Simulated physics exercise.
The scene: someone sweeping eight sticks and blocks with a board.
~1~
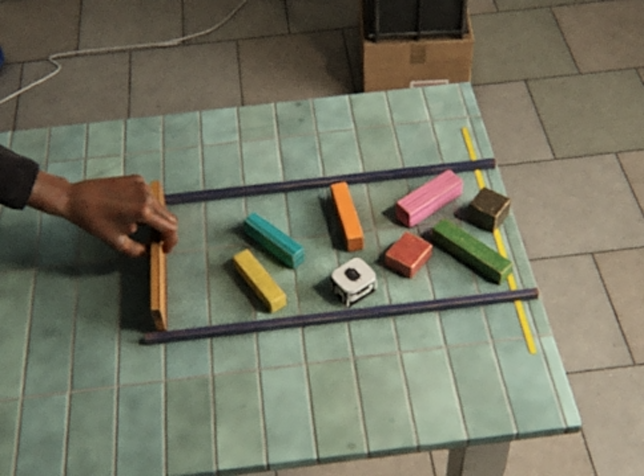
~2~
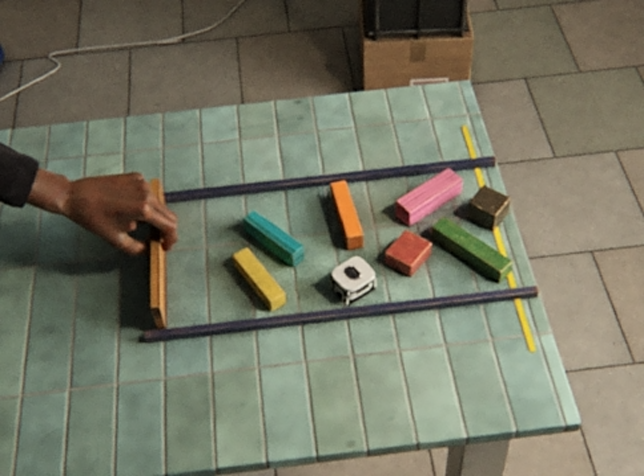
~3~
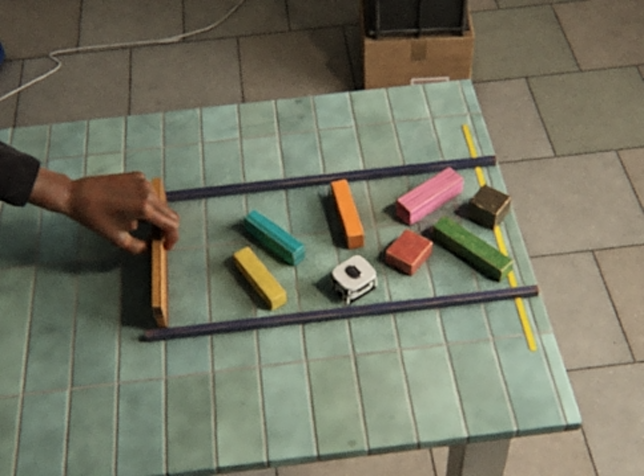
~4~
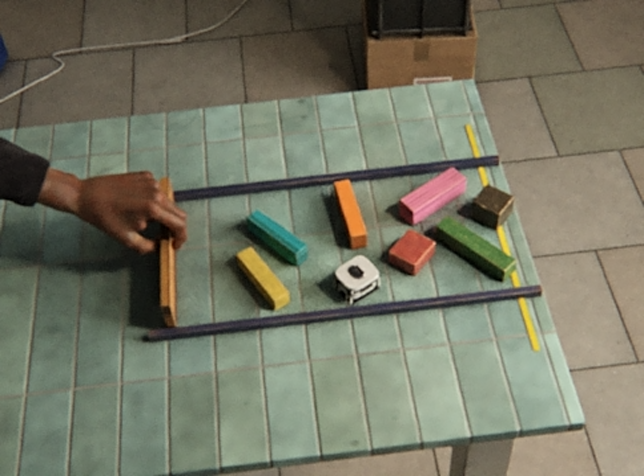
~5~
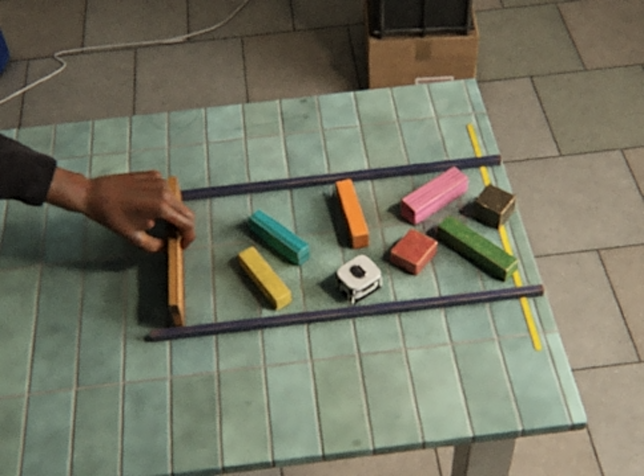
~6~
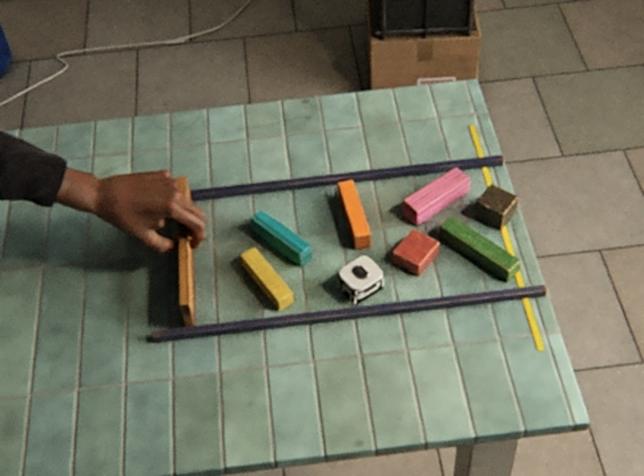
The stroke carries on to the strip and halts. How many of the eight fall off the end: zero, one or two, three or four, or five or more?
In the end the number that fall off is five or more.
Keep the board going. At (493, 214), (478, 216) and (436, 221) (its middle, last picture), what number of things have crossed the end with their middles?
In that order 5, 4 and 0.
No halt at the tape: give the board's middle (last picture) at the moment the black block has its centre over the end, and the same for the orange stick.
Near (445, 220) and (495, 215).
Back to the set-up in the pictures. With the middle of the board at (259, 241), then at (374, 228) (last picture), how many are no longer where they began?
2 and 6.
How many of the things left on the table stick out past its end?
The number is 1.
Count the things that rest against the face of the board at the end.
2 of them.
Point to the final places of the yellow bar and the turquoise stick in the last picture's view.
About (521, 251), and the other about (519, 207).
Soon after, none off yet; black block at rest near (496, 207); green bar at rest near (479, 248); pink stick at rest near (437, 196).
After that, none off yet; black block at rest near (496, 207); green bar displaced a little near (492, 241); pink stick displaced a little near (468, 187).
In the end, the number that fall off is five or more; gone, white case, orange stick, red block, pink stick, green bar and black block.
